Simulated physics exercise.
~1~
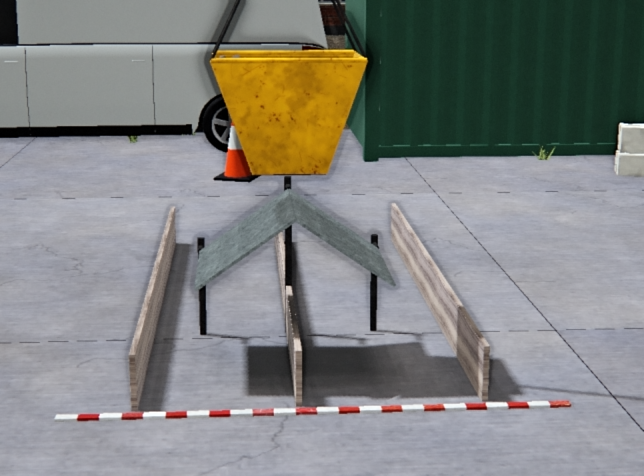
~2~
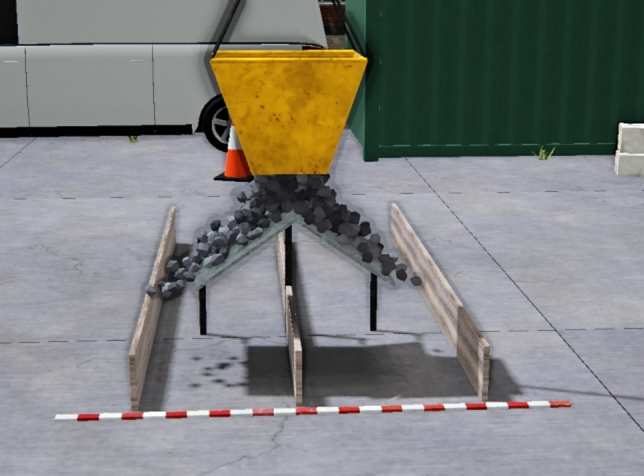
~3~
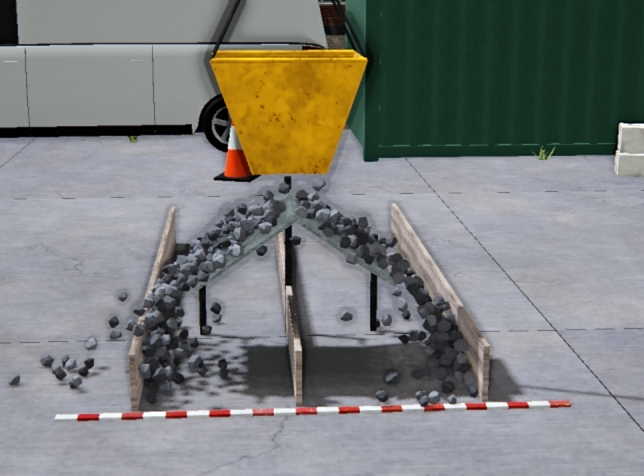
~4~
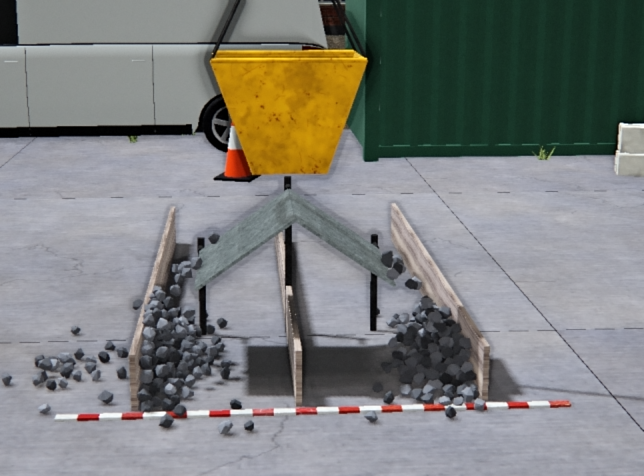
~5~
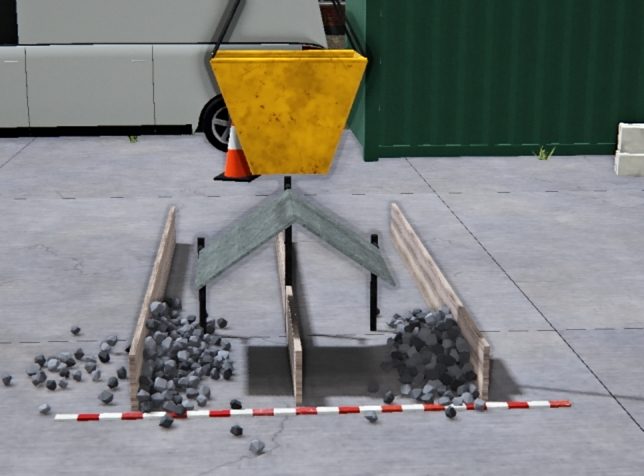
On a concrete yard, dark stones dropping from a yellow skip onto steel slopes, splitting into two plank-lined piles, some scattering left.
